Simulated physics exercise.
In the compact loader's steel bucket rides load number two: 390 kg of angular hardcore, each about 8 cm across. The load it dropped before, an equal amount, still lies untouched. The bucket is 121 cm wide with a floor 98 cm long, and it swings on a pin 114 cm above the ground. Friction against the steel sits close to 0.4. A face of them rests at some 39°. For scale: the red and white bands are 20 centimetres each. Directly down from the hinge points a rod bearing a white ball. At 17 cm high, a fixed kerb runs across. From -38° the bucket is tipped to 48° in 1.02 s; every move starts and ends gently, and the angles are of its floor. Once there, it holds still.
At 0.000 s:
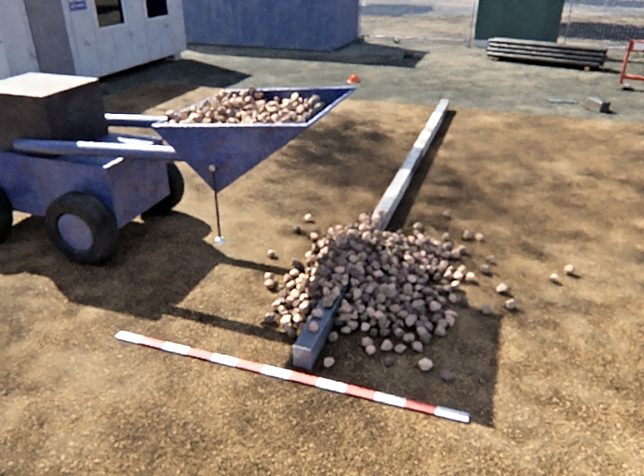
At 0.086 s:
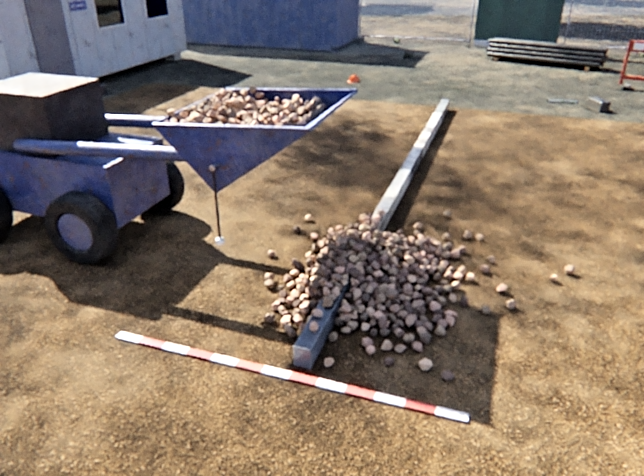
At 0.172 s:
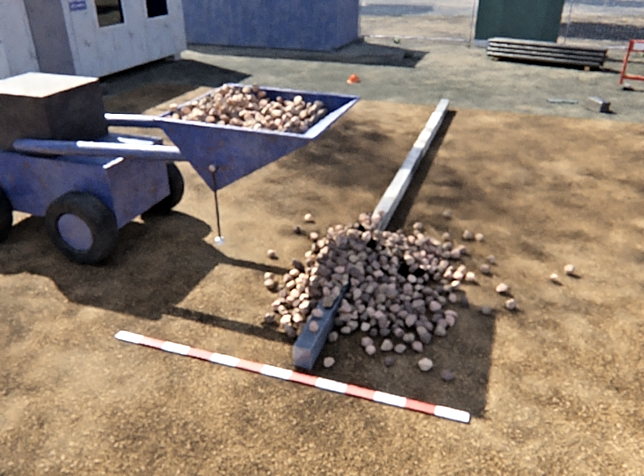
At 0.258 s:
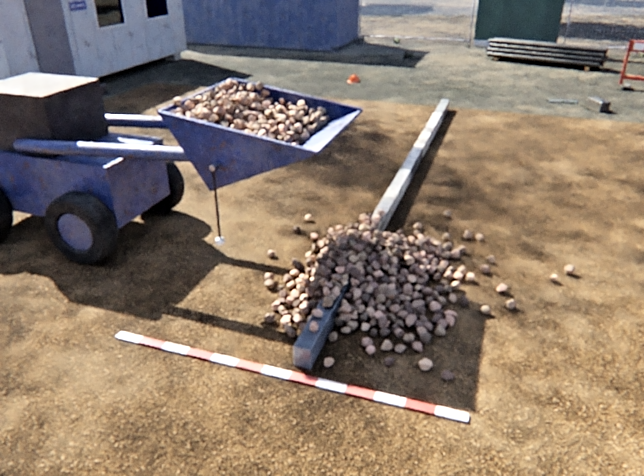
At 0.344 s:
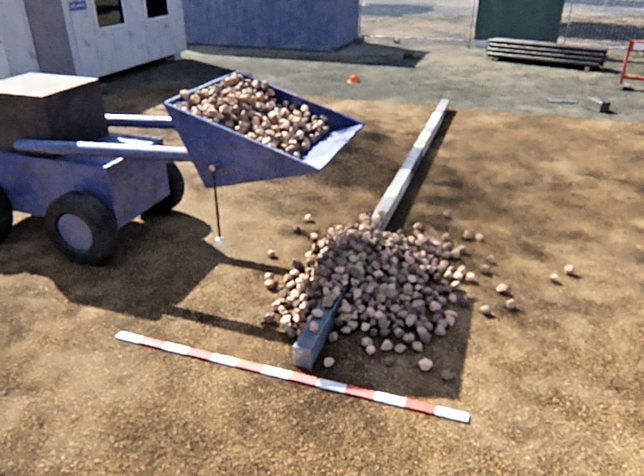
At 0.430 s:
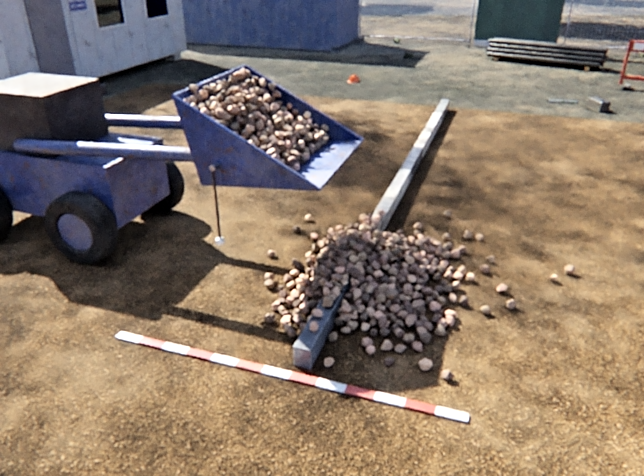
A blue loader held a bucket full of round stones beside a heap lying across a long kerb, and the bucket slowly tilted forward, its front edge lowering while the stones stayed inside.
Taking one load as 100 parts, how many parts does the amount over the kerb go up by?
11 parts.
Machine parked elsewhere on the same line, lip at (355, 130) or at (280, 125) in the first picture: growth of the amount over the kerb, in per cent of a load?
The first would add around 65 per cent, the second around 0 per cent.
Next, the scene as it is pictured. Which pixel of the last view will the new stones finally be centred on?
The centre sits about (316, 252).
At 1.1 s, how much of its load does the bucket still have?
Close to 60 in a hundred is still held.
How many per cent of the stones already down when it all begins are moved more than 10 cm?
About 5 %.
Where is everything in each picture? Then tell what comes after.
The first picture shows lip at (308, 126), floor tilted -38°, highest stones at (269, 102). The earlier load is highest near (354, 245), 29 cm above ground level, 42 % on this side of the kerb, 58 % over the kerb.
In the second picture, the bucket is at -36°, its lip at (310, 130); the top of the load is at (242, 98); the stones move at 0.2 m/s on average.
The third picture shows lip at (314, 139), floor tilted -31°, highest stones at (226, 95); the stones move at 0.3 m/s on average.
In the fourth picture, the bucket is at -24°, its lip at (318, 153); the top of the load is at (230, 89); the stones move at 0.4 m/s on average.
The fifth picture shows lip at (320, 171), floor tilted -15°, highest stones at (231, 84); the stones move at 0.5 m/s on average.
The sixth picture shows lip at (320, 190), floor tilted -5°, highest stones at (238, 80); the stones move at 0.5 m/s on average.
After 0.8 s the floor is at 34°; in per cent of one load, 100 in the bucket, 42 on this side of the kerb, 58 over the kerb; the foremost stones are at (509, 275).
After 1.1 s the floor is at 48°; in per cent of one load, 61 in the bucket, 81 on this side of the kerb, 58 over the kerb; the foremost stones are at (509, 275).
After 1.5 s the floor is at 48°; in per cent of one load, 10 in the bucket, 125 on this side of the kerb, 65 over the kerb; the foremost stones are at (509, 275).
After 4.1 s the floor is at 48°; in per cent of one load, 0 in the bucket, 131 on this side of the kerb, 69 over the kerb; the foremost stones are at (509, 275). Net gain over the kerb, 11.
